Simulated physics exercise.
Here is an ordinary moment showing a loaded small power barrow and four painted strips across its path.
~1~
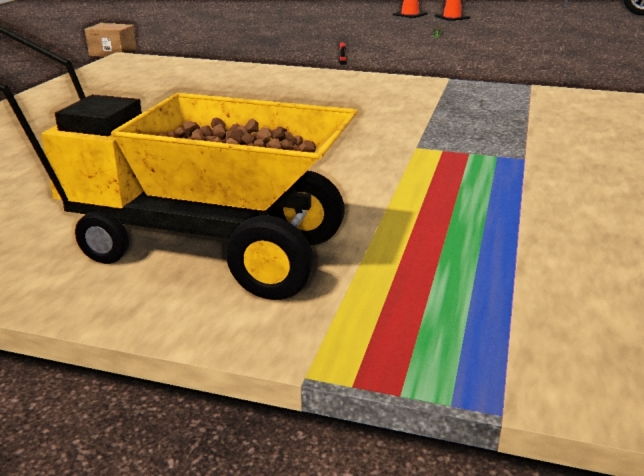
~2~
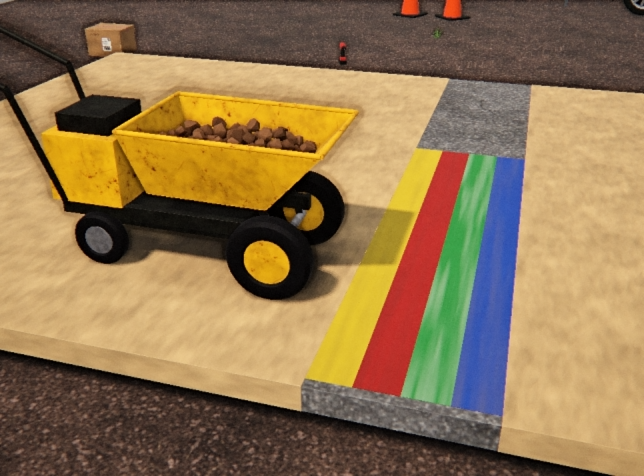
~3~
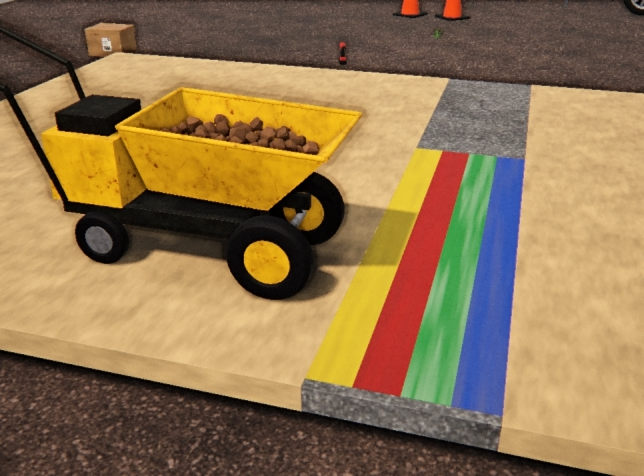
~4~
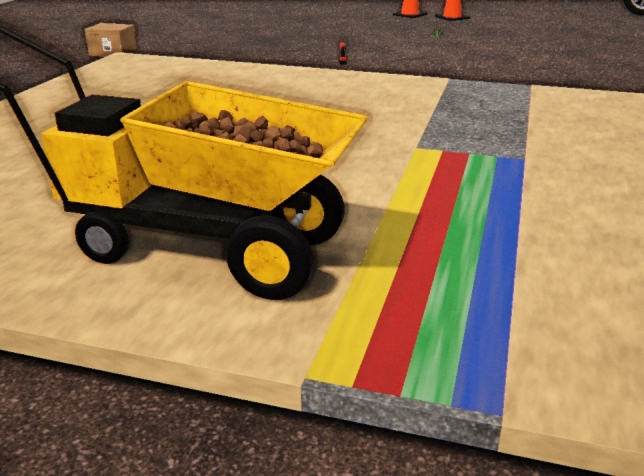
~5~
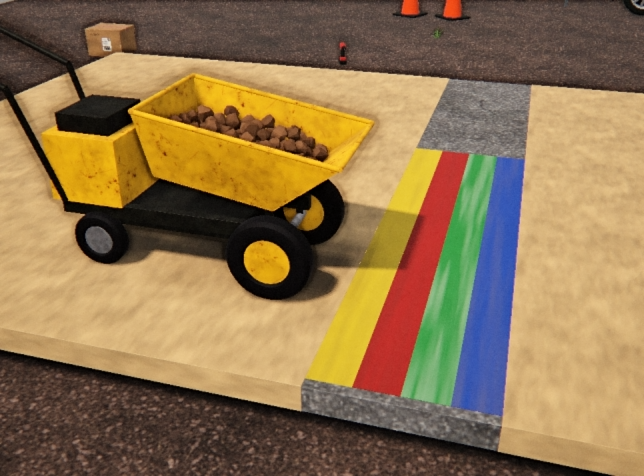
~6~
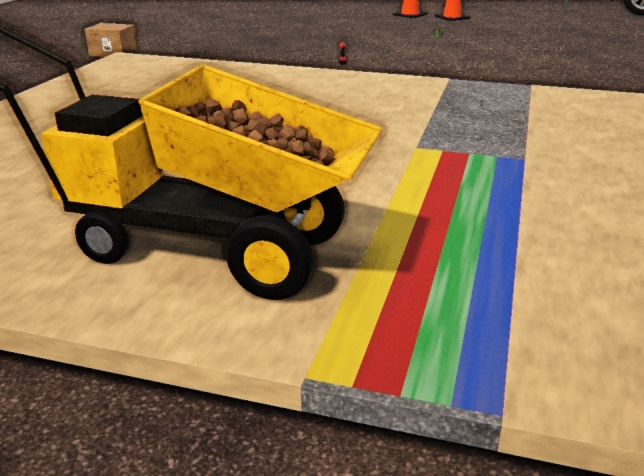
The clip opens on a small yellow power barrow loaded with brown clods, standing left of four painted strips in yellow, red, green and blue. Its skip sits level at first, then the back rises slightly and the front lip tilts gradually down toward the right, while the wheels stay still.
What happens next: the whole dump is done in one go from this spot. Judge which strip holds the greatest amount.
Greatest amount: The green strip.
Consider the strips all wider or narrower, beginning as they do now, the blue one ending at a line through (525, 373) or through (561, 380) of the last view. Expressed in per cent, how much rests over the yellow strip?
Near 0 and 0 in a hundred.
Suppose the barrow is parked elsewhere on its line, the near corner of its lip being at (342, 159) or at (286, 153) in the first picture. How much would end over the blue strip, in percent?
Position 1 near 30 %, position 2 near 10 %.
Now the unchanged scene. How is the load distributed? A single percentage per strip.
About: Yellow strip 0, red strip 20, green strip 35, blue strip 20 per cent.
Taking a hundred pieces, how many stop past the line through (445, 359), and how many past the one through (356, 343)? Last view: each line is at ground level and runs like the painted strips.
In order, some 40 % then some 80 %.
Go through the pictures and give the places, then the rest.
The first frame shows lip of the skip at (319, 157), level; top of the load at (232, 146), clay clods; yellow strip at (348, 337); red strip at (392, 345); green strip at (437, 353); blue strip at (483, 361).
The second frame shows lip of the skip at (321, 157), level; top of the load at (233, 146).
The third frame shows lip of the skip at (325, 160), tipped barely; top of the load at (221, 142).
The fourth frame shows lip of the skip at (332, 164), tipped a little; top of the load at (221, 136).
The fifth frame shows lip of the skip at (340, 170), tipped a little; top of the load at (204, 129).
The sixth frame shows lip of the skip at (349, 178), tipped a little; top of the load at (212, 124); yellow strip at (348, 337); red strip at (392, 345); green strip at (437, 353); blue strip at (483, 361).
Soon after the last picture, skip tipped steeply; all in the skip.
A little later, skip tipped steeply; most in the skip; a small part over the red strip; a small part over the green strip.
Later still, skip tipped right over; about a quarter in the skip; about a quarter over the red strip; about a third over the green strip; about a quarter over the blue strip; a small part off the paint.
At rest, skip tipped right over; about a quarter in the skip; none over the yellow strip; about a quarter over the red strip; about a third over the green strip; about a quarter over the blue strip; a small part off the paint.
